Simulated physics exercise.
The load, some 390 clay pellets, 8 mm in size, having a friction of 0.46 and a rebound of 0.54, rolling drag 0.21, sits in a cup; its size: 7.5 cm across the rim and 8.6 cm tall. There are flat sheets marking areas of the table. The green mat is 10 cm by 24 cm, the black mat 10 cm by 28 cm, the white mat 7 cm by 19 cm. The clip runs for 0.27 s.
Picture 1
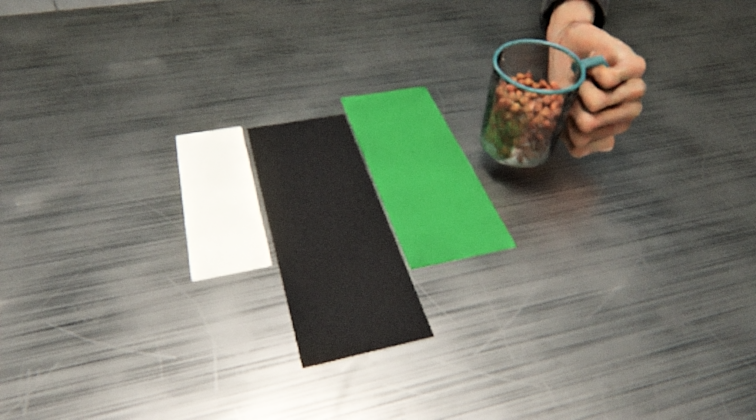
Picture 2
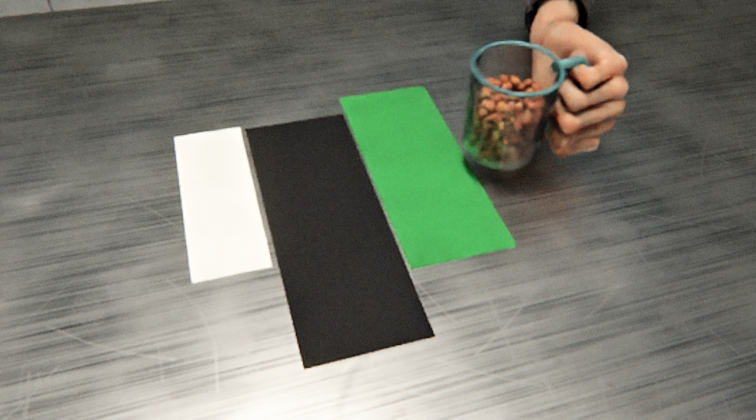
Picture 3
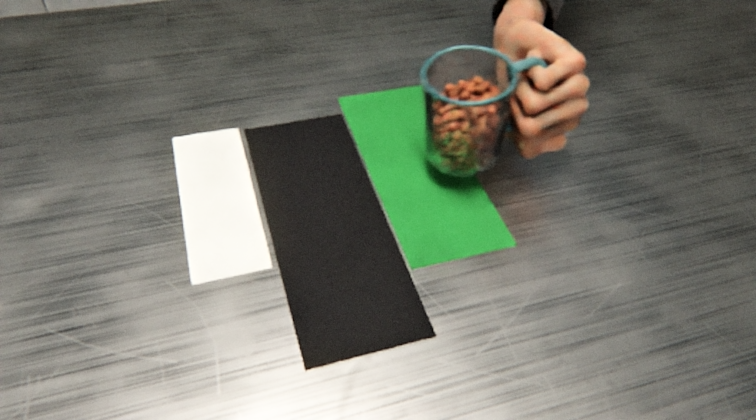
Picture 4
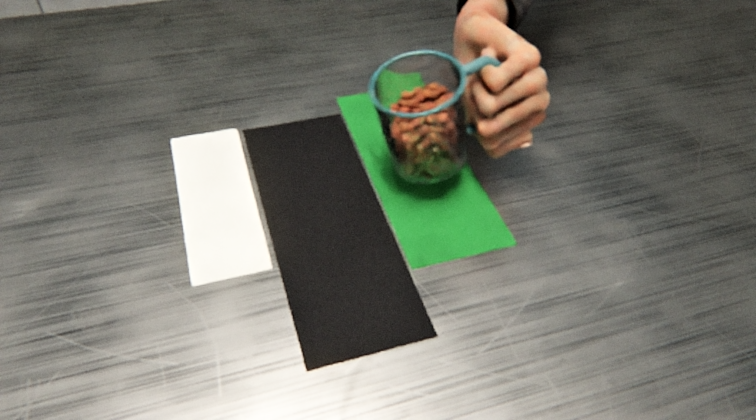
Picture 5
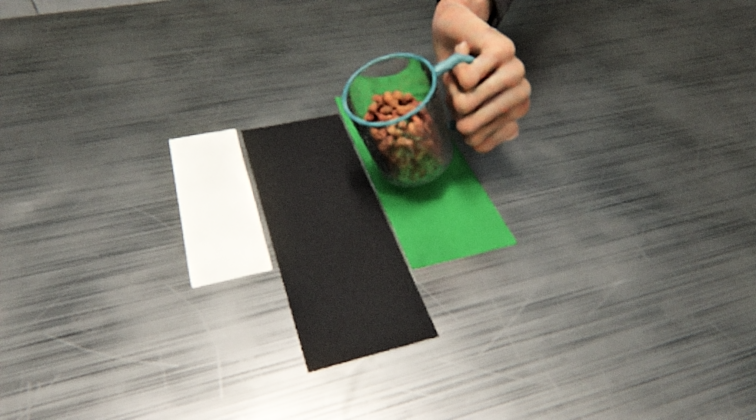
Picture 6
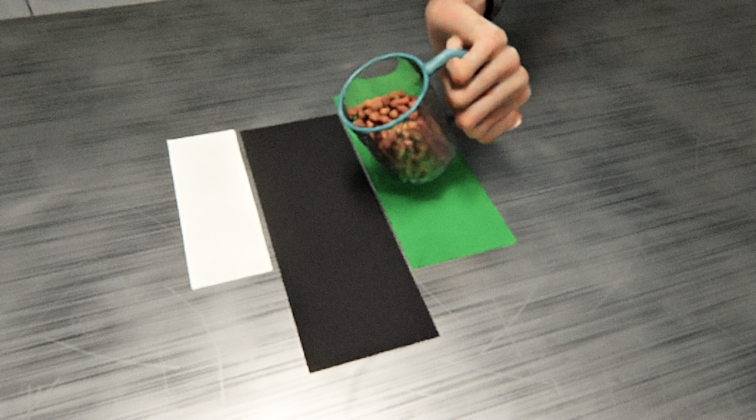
At first, a hand holds a clear cup of brown pellets by its handle, to the right of green, black and white mats on a grey table. The hand moves the cup left over the green mat, tilting it leftward, then tilts it further while the cup stays nearly in place.
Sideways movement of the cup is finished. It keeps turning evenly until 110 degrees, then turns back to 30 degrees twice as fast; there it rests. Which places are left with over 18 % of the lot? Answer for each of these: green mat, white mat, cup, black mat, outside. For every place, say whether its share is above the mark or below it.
Going through them: Green mat is below the mark; white mat is below the mark; cup is above the mark; black mat is above the mark; outside is below the mark.
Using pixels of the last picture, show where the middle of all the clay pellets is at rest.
Near (377, 154).
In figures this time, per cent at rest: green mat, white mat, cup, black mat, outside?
Green mat 0; white mat 0; cup 65; black mat 35; outside 0.
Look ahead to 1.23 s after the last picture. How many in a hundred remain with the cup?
65 %.
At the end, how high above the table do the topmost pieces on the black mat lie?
I'd say close to 1.5 cm.
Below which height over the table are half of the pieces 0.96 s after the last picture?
Height: Some 4 cm.
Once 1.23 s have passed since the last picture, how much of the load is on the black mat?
35 per cent.
Then, 0.37 s after the last picture, tilt 78 degrees; cup 100 %; middle of all pieces on or above the table near (414, 127).
Then, 0.68 s after the last picture, tilt 110 degrees; cup 85 %, black mat 15 %; middle of all pieces on or above the table near (397, 140).
Then, 0.96 s after the last picture, tilt 46 degrees; cup 65 %, black mat 35 %; middle of all pieces on or above the table near (361, 161).
Then, 1.23 s after the last picture, tilt 30 degrees; cup 65 %, black mat 35 %; middle of all pieces on or above the table near (361, 162).
In the end, green mat 0 %, white mat 0 %, cup 65 %, black mat 35 %, outside 0 %.
